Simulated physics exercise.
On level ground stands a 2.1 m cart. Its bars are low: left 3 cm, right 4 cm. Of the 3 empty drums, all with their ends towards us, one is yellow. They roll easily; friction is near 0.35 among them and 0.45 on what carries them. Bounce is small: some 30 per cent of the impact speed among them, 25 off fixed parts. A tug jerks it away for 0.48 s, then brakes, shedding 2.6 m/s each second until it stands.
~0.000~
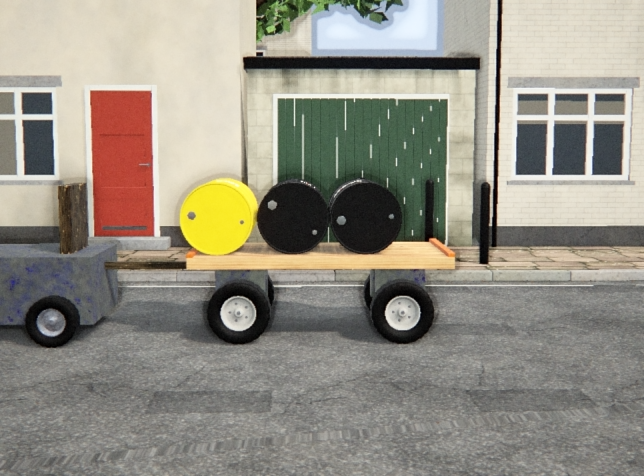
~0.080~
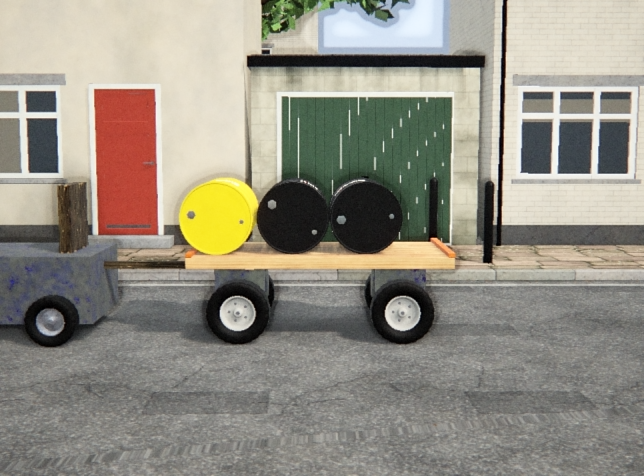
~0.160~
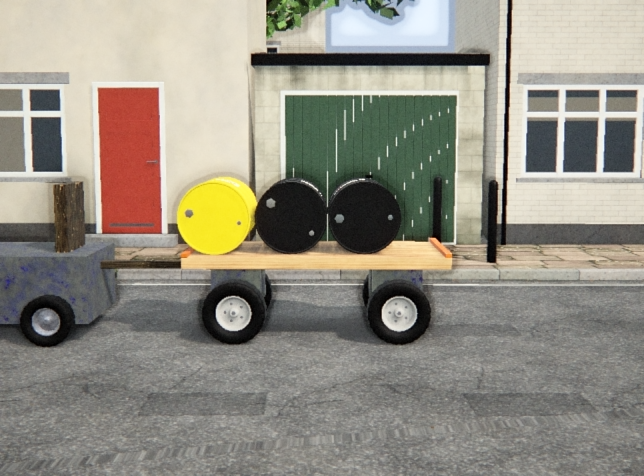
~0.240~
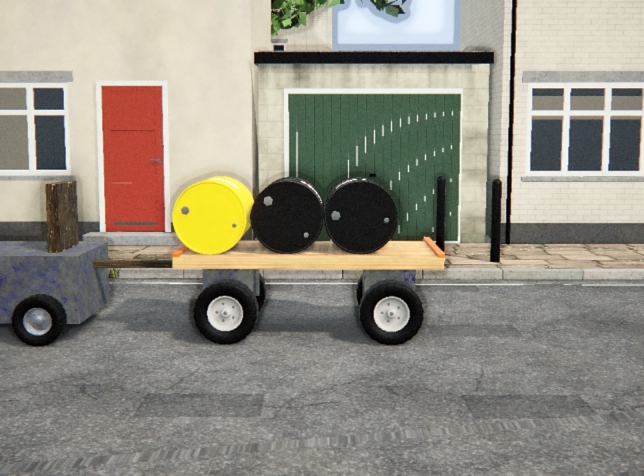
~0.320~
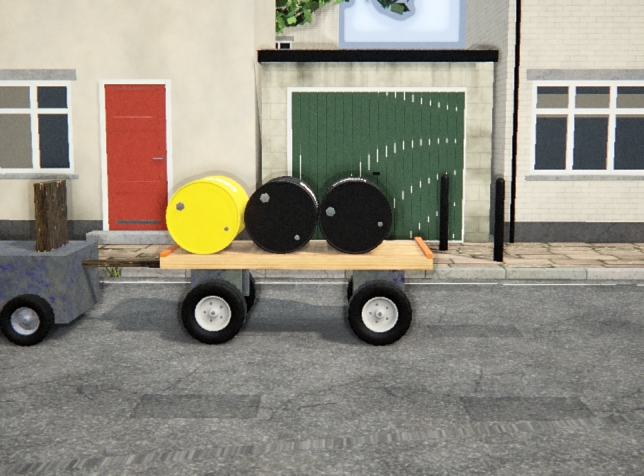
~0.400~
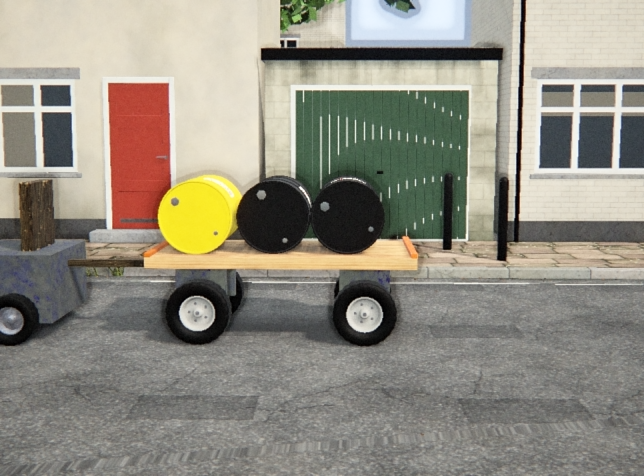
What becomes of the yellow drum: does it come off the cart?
Yellow remains between the bars.
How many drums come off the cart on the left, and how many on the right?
Left 0, right 0.
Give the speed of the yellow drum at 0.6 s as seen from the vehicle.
Near 1.0 m/s.
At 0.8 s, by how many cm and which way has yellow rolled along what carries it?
Yellow 55 right.
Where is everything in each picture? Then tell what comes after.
Yellow (216, 219); left bar at (189, 256); cart at rest; 3 of the 3 make up the bottom layer on the deck, in the first picture.
Yellow (216, 218); left bar at (188, 256); cart moving left at 0.2 m/s, in the second picture.
Yellow (214, 218); left bar at (184, 256); cart moving left at 0.6 m/s, in the third picture.
Yellow (209, 218); left bar at (175, 256); cart moving left at 0.9 m/s, in the fourth picture.
Yellow (203, 217); left bar at (163, 255); cart moving left at 1.3 m/s, in the fifth picture.
Yellow (195, 217); left bar at (147, 255); cart moving left at 1.7 m/s, in the sixth picture.
By 0.6 s, yellow is on the deck, 55 cm from the left bar, rolling right along the cart; 0 of 3 are off.
By 0.8 s, yellow is on the deck, 70 cm from the left bar, rolling right along the cart; 0 of 3 are off.
By 1.9 s, yellow is on the deck, 55 cm from the left bar, rolling left along the cart; 0 of 3 are off.
Finally (4.0 s), yellow is on the deck, 15 cm from the left bar; 0 of 3 are off.
